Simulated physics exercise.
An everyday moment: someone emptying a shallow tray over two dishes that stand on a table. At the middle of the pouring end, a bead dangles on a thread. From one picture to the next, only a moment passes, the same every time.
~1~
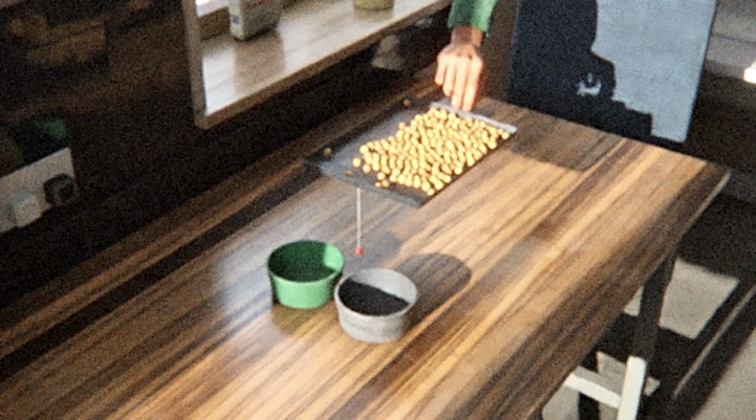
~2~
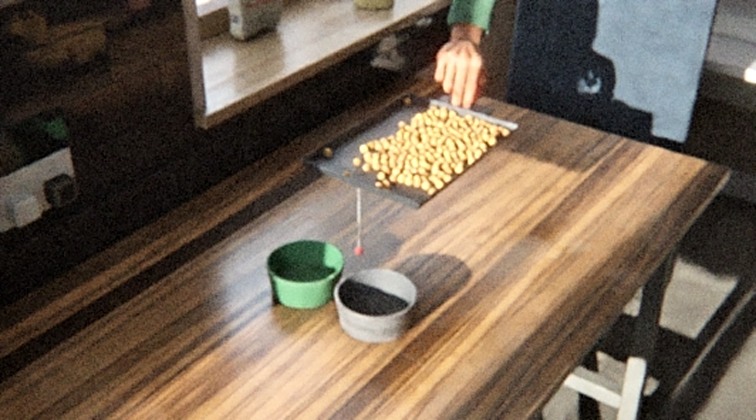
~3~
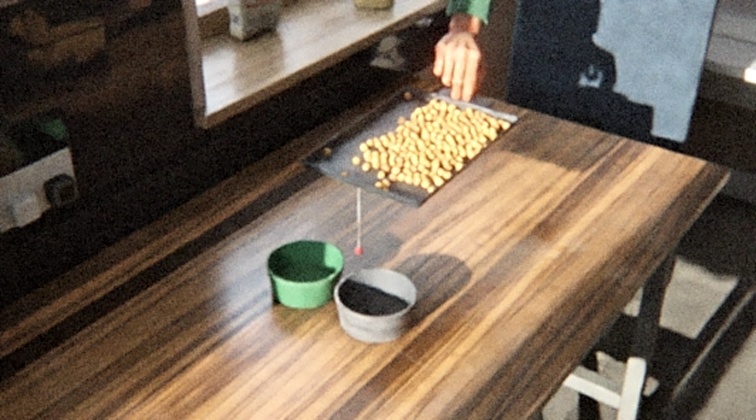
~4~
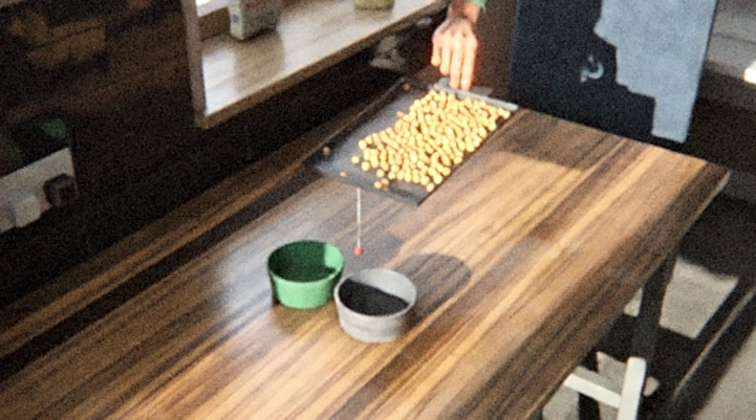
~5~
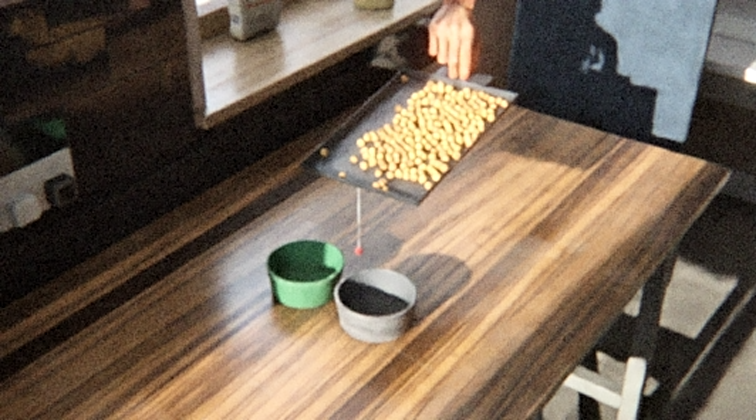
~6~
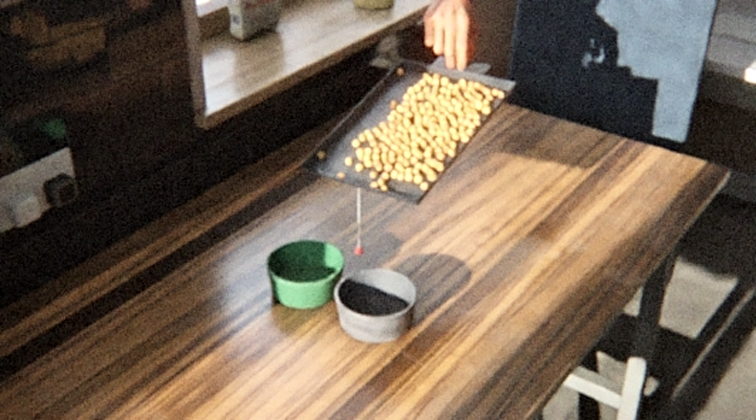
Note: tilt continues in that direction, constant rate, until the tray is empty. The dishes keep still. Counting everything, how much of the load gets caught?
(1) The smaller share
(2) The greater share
The greater share.
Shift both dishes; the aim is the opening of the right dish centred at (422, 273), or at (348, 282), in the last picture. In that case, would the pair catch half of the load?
The first time it's lower than half, the second time higher than half.
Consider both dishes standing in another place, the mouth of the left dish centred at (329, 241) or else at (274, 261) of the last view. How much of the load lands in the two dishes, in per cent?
The first try yields 20% and the second yields 60%.
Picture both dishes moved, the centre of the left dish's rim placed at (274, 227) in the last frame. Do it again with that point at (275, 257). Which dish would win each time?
Result, first place: The righthand one; second place: The lefthand one.
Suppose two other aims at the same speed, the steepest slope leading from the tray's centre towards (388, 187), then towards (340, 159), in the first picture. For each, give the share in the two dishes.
Near 60 % and, after that, 40 %.
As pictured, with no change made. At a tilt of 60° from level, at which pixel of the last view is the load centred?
Near (315, 230).
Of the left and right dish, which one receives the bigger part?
The one to the left is fuller.
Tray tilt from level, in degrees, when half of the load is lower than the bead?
I'd put it at about 65 degrees.
Shortly afterwards, tray tipped steeply; near a third on the tray; a little in the right dish; near a quarter in the left dish; a little outside both; near a quarter in the air.
Next, tray tipped right over; a little in the right dish; near two thirds in the left dish; near a quarter outside both; only a few in the air.
Some moments later, tray tipped past a quarter turn; a little in the right dish; near two thirds in the left dish; near a third outside both.
In the end, tray tipped past a quarter turn; a little in the right dish; near two thirds in the left dish; near a third outside both.
